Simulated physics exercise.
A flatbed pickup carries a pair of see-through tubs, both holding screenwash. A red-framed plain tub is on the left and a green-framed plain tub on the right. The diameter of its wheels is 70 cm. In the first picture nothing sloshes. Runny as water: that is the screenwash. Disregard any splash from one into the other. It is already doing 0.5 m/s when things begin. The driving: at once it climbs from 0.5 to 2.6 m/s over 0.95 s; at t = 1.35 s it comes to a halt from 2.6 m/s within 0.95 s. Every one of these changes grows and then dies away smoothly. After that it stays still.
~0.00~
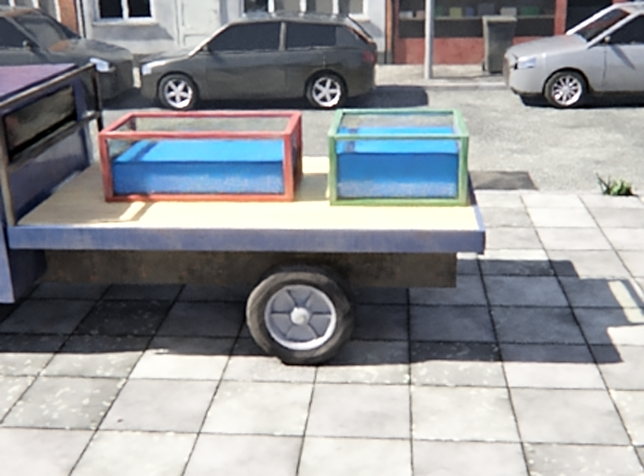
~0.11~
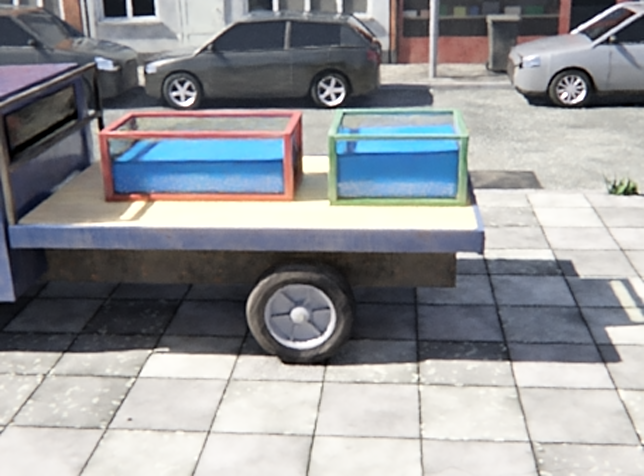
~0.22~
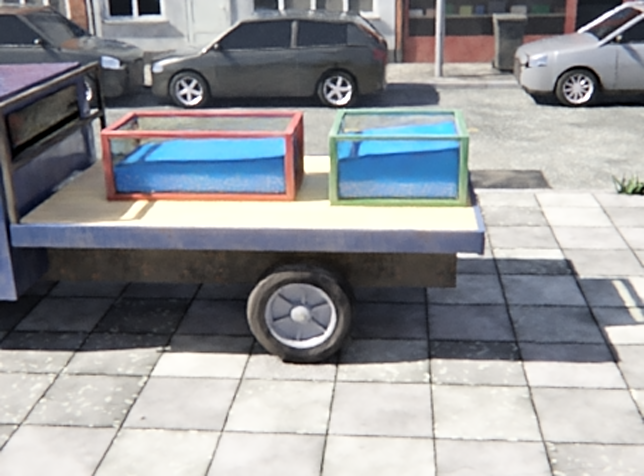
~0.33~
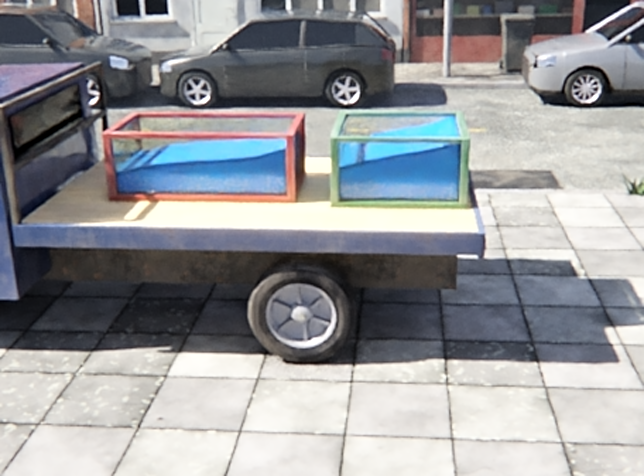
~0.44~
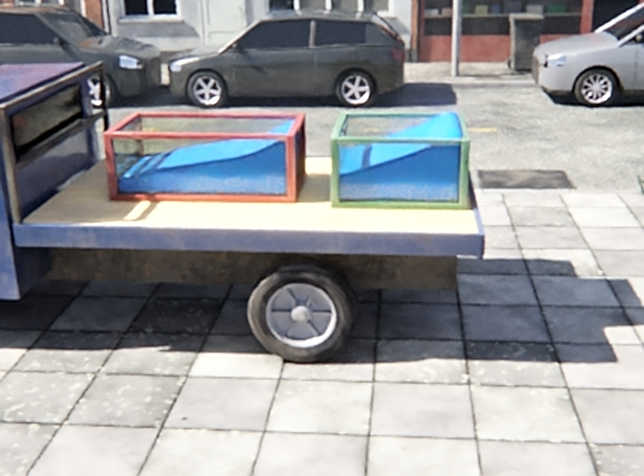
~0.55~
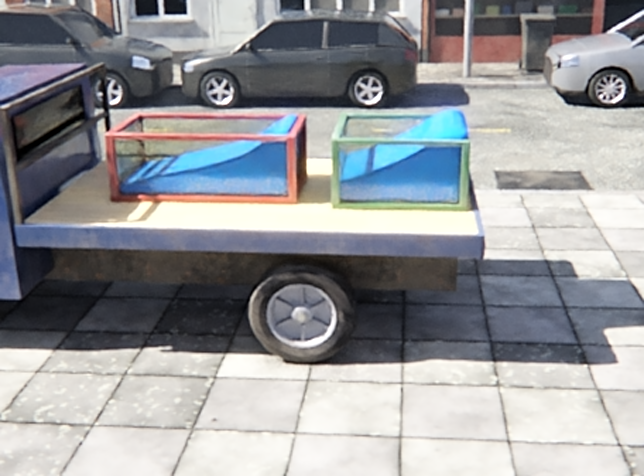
To begin with, a flatbed pickup rolls left past parked cars, carrying blue liquid lying nearly level in two clear tubs, one red-framed, one green-framed. Then the liquid sinks at the left and climbs toward the right in both, slanting steeply until it bulges above the green-framed tub's right rim.
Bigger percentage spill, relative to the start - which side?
The left-hand side.
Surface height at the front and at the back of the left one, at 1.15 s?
Around 2 cm toward the front, with 42 cm behind.
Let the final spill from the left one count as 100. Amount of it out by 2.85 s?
I'd say some 90 percent by then.
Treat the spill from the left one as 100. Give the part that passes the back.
Roughly 20 percent.
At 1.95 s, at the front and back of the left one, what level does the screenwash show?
Reading: About 54 cm in front, about 4 cm behind.
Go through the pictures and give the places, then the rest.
Left tub, front level (124, 158), back level (275, 158); right tub, front level (348, 149), back level (448, 149); the front is on the left, levels are read along the near walls, in the first frame.
Left tub, front level (125, 158), back level (275, 158); right tub, front level (348, 149), back level (447, 149), in the second frame.
Left tub, front level (127, 163), back level (276, 152); right tub, front level (349, 155), back level (448, 144), in the third frame.
Left tub, front level (129, 168), back level (278, 147); right tub, front level (350, 161), in the fourth frame.
Left tub, front level (131, 174); right tub, front level (351, 170), back level (450, 132), in the fifth frame.
Left tub, front level (133, 180), back level (278, 123); right tub, front level (351, 175), back level (451, 128), in the sixth frame.
After 1.15 s the left one has lost 3 per cent, over the back (front 3 cm, back 41 cm); the right one has lost 4 per cent, over the back (front 44 cm, back 26 cm).
After 1.95 s the left one has lost 10 per cent, mostly over the front, some over the back (front 53 cm, back 3 cm); the right one has lost 5 per cent, over the back (front 43 cm, back 21 cm).
After 2.85 s the left one has lost 21 per cent, over the front, a little elsewhere (front 13 cm, back 50 cm); the right one has lost 8 per cent, over the back and the front (front 19 cm, back 48 cm).
After 5.28 s the left one has lost 23 per cent, mostly over the front, some over the back; the right one has lost 9 per cent, over the back and the front.
